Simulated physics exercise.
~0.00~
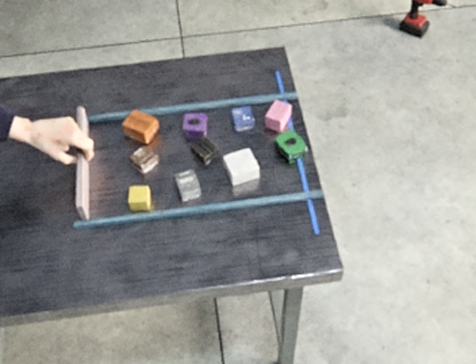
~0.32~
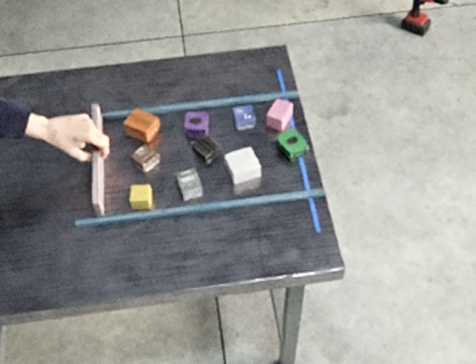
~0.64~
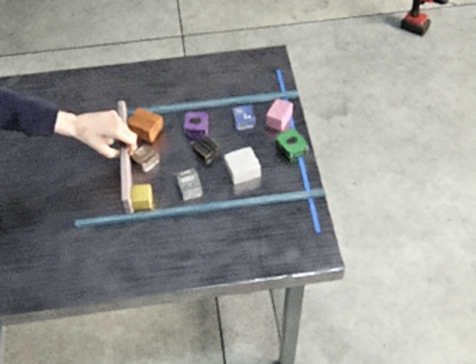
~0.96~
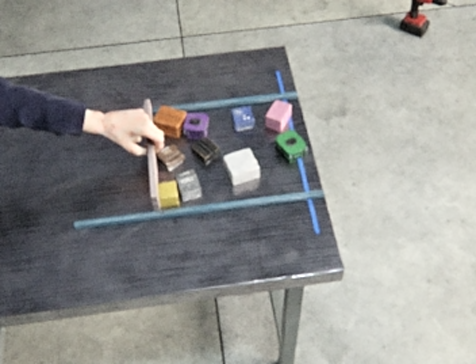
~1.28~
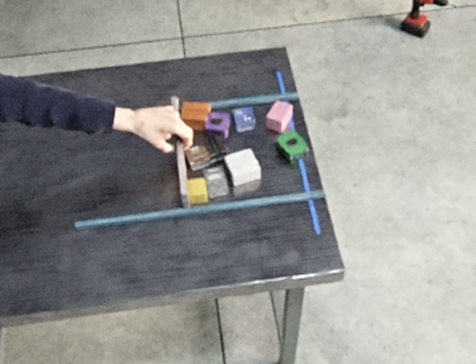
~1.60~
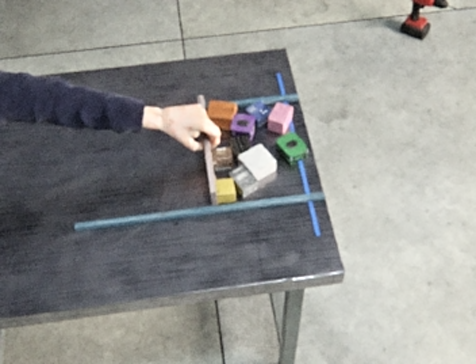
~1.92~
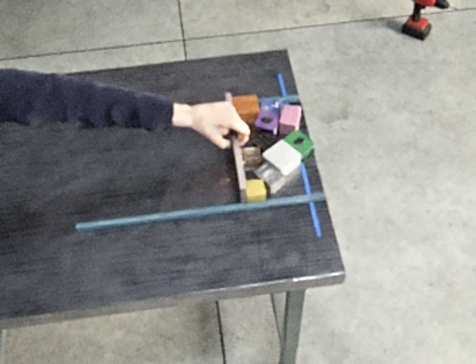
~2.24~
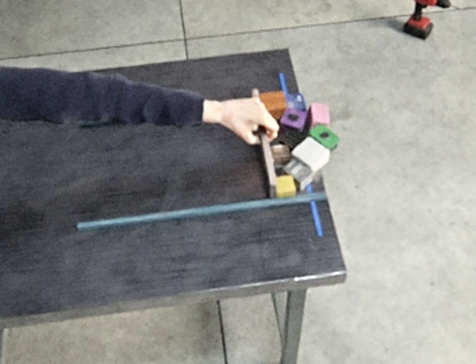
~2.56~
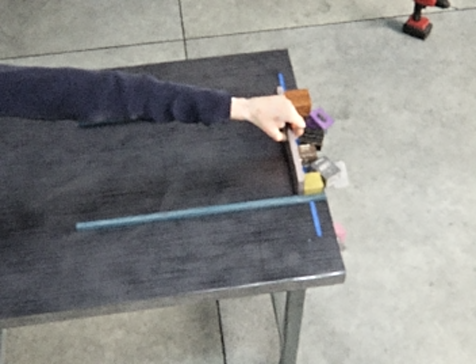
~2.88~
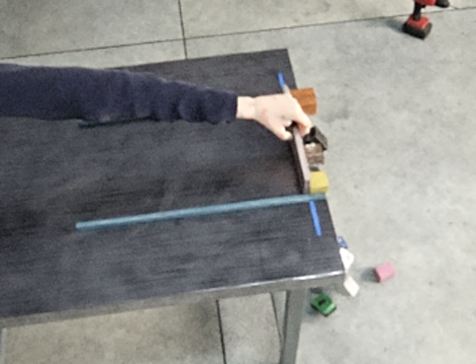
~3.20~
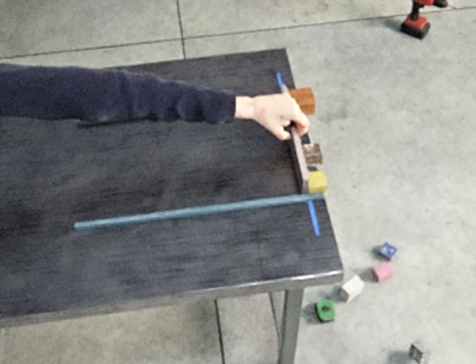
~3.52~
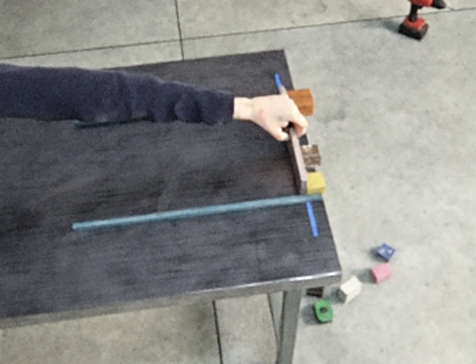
A wooden board, pushed rightward by a hand, swept a jumble of small coloured blocks along a dark table until several tumbled off the end onto the floor, while the orange, brown and yellow ones stayed at the edge against the stopped board.
